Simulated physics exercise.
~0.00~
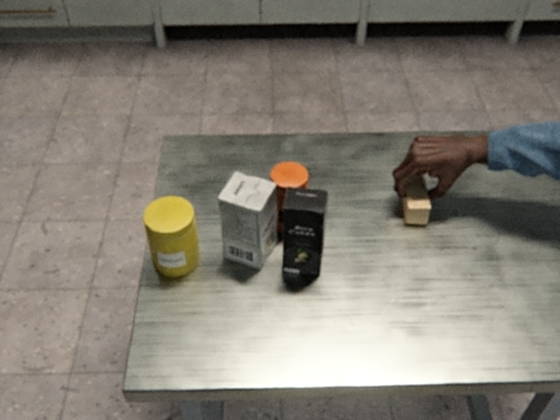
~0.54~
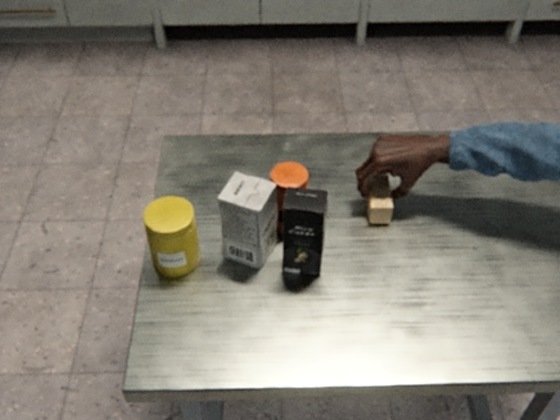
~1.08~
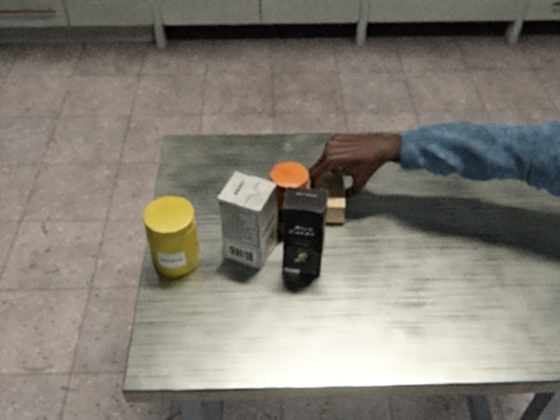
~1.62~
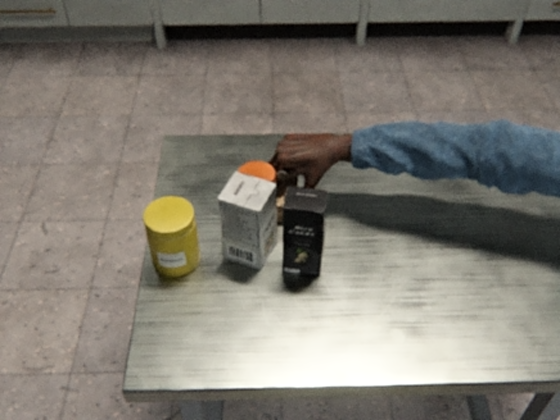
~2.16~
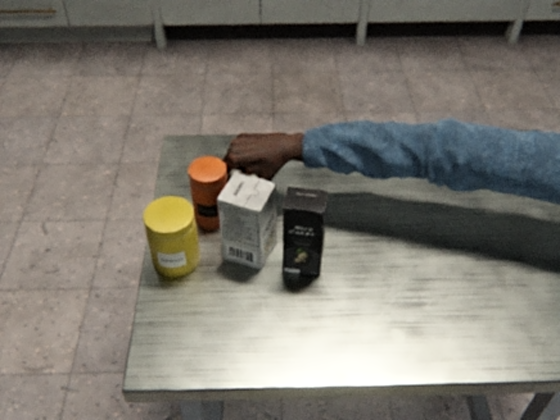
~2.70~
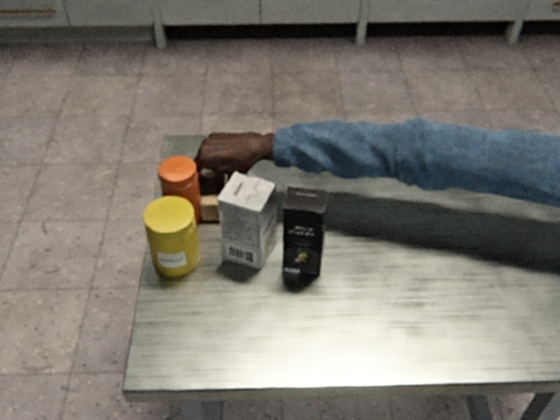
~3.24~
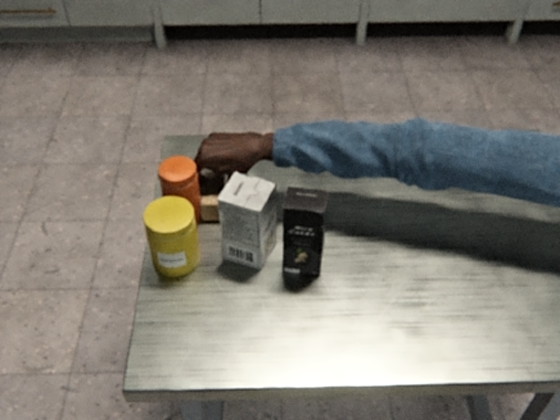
A hand sliding a small wooden block leftward across a table, pushing an orange jar behind cartons until it stands behind a yellow jar.
